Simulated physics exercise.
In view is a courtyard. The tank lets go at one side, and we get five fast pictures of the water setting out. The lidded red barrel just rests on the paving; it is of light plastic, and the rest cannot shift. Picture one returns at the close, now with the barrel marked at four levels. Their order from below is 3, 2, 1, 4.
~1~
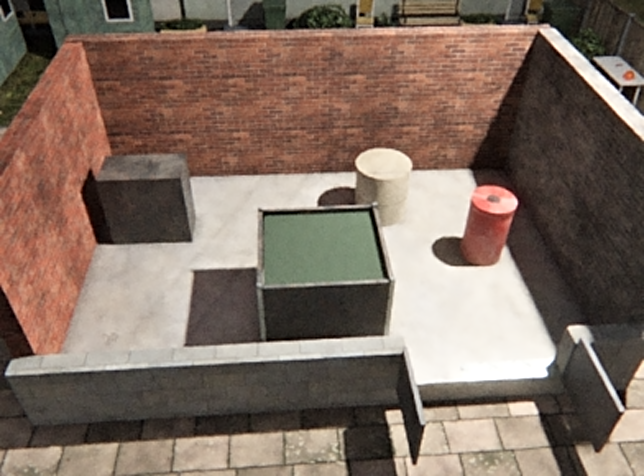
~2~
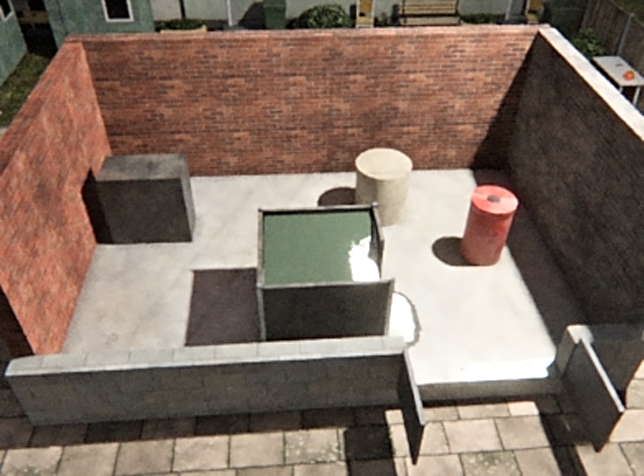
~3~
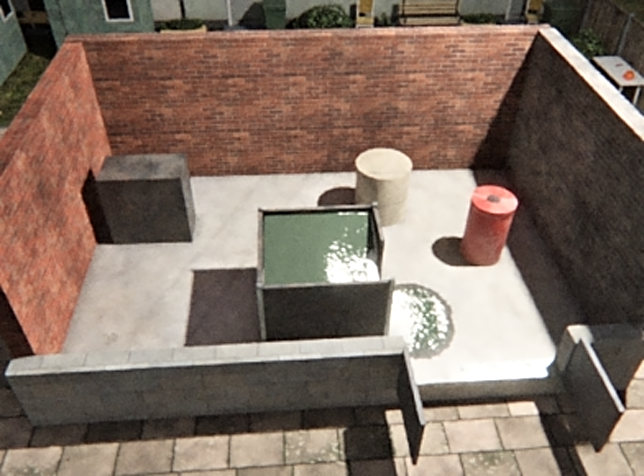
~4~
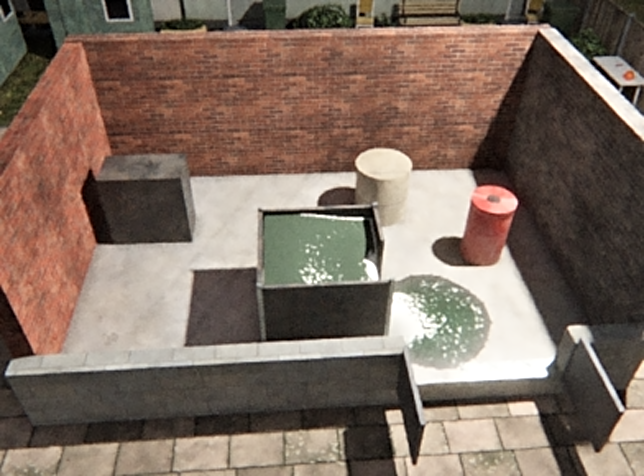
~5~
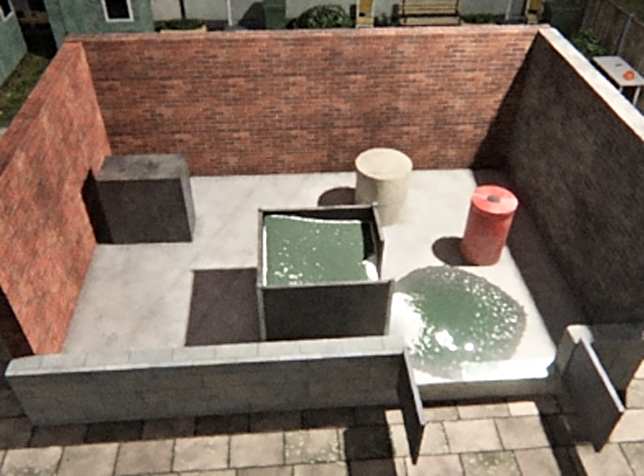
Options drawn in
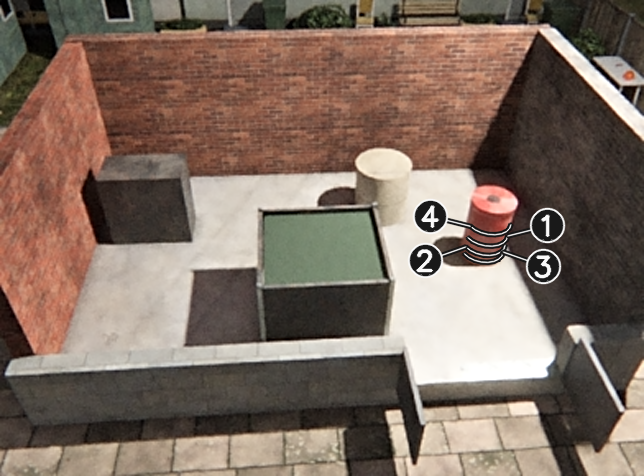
A square, dark-walled tank of green water stands in the middle of a paved courtyard, seen from above by a still camera. Brick walls enclose the back and sides, with a dark block at left, a cream cylinder behind, a red barrel at right and an open gate in front. The tank's right side opens, and glinting green water pours out, spreading across the pale floor in a widening round puddle.
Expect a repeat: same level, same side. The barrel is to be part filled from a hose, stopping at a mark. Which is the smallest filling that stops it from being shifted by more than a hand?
The answer is line 2.
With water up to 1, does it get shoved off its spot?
No, that is safe.
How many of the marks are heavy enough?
Three of them.
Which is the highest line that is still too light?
Here it is line 3.
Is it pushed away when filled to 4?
No, not at all.
On the marked copy, 1 at (492, 246); 2 at (489, 255); 3 at (487, 262); 4 at (495, 234); from the bottom up 3, 2, 1, 4.
Choosing 1, it does not move.
Choosing 2, it does not move.
Choosing 3, it is pushed about twice its own width away.
Choosing 4, it does not move.
